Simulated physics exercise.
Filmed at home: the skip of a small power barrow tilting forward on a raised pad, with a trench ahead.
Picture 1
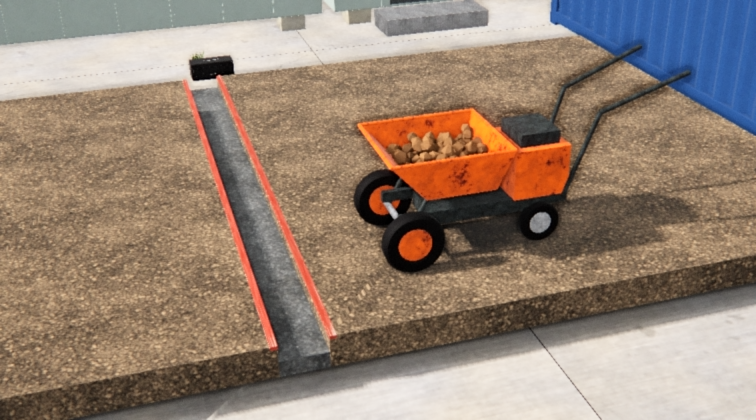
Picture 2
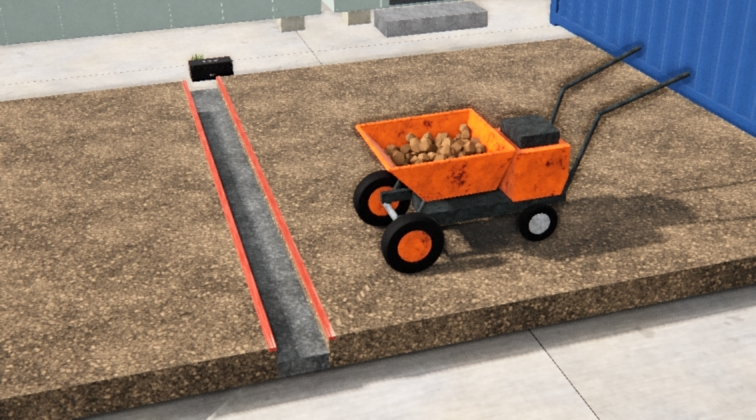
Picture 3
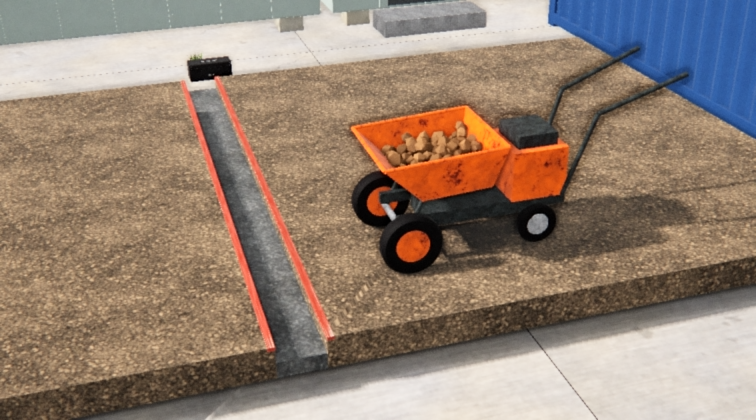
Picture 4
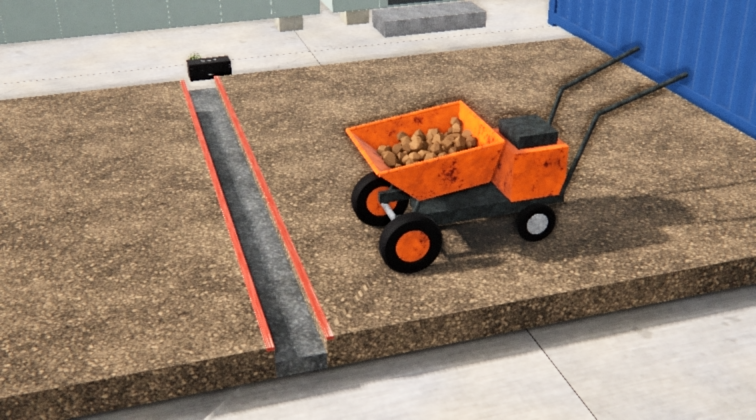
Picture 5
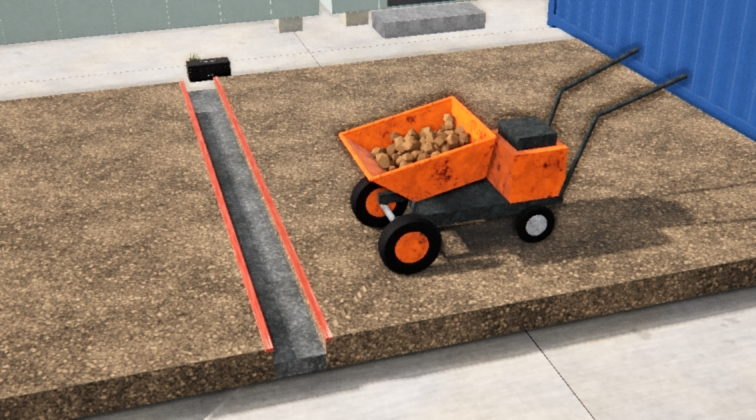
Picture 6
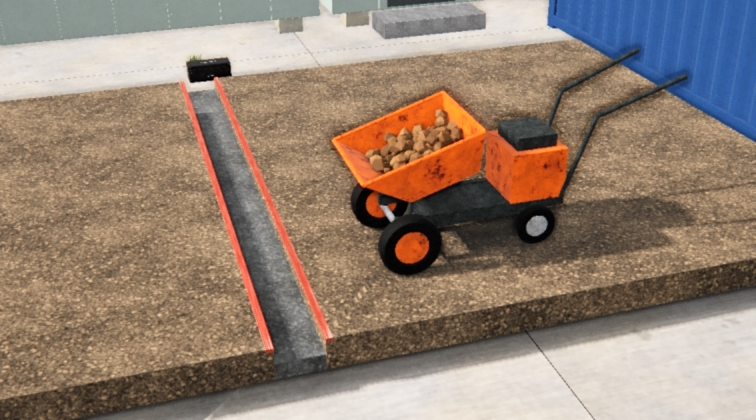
The orange skip of a small power barrow, loaded with brown clods, sits level at first on a raised dirt pad, facing a narrow, red-edged trench to its left. It then tilts forward gradually, its front lip lowering toward the left and its rear rising, while the wheels and handles stay in place.
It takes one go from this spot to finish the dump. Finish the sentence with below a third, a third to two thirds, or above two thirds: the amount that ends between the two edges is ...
The amount that ends between the two edges is above two thirds.
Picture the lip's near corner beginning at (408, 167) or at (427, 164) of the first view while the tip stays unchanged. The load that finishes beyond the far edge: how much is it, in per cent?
Trial 1 around 0 %, trial 2 around 0 %.
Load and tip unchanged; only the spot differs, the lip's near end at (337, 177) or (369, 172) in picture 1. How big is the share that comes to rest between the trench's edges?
About 20 per cent, then about 70 per cent.
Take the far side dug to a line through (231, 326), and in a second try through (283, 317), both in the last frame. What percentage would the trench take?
Around 100 percent first, around 50 percent second.
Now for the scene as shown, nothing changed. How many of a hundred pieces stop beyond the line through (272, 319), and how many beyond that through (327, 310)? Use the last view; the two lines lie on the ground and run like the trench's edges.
About 20 percent, then about 90 percent.
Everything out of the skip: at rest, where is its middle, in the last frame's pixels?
Around (274, 271), give or take.
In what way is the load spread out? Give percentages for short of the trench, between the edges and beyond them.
Short 10, between 85, beyond 5.
Soon, skip tipped steeply; all in the skip.
A while on, skip tipped steeply; about two thirds in the skip; a stray few short of the trench; a small part in or heaped over the trench; a small part falling.
Towards the end, skip tipped right over; a small part short of the trench; most in or heaped over the trench; a stray few beyond it.
Finally, skip tipped right over; a small part short of the trench; most in or heaped over the trench; a small part beyond it.
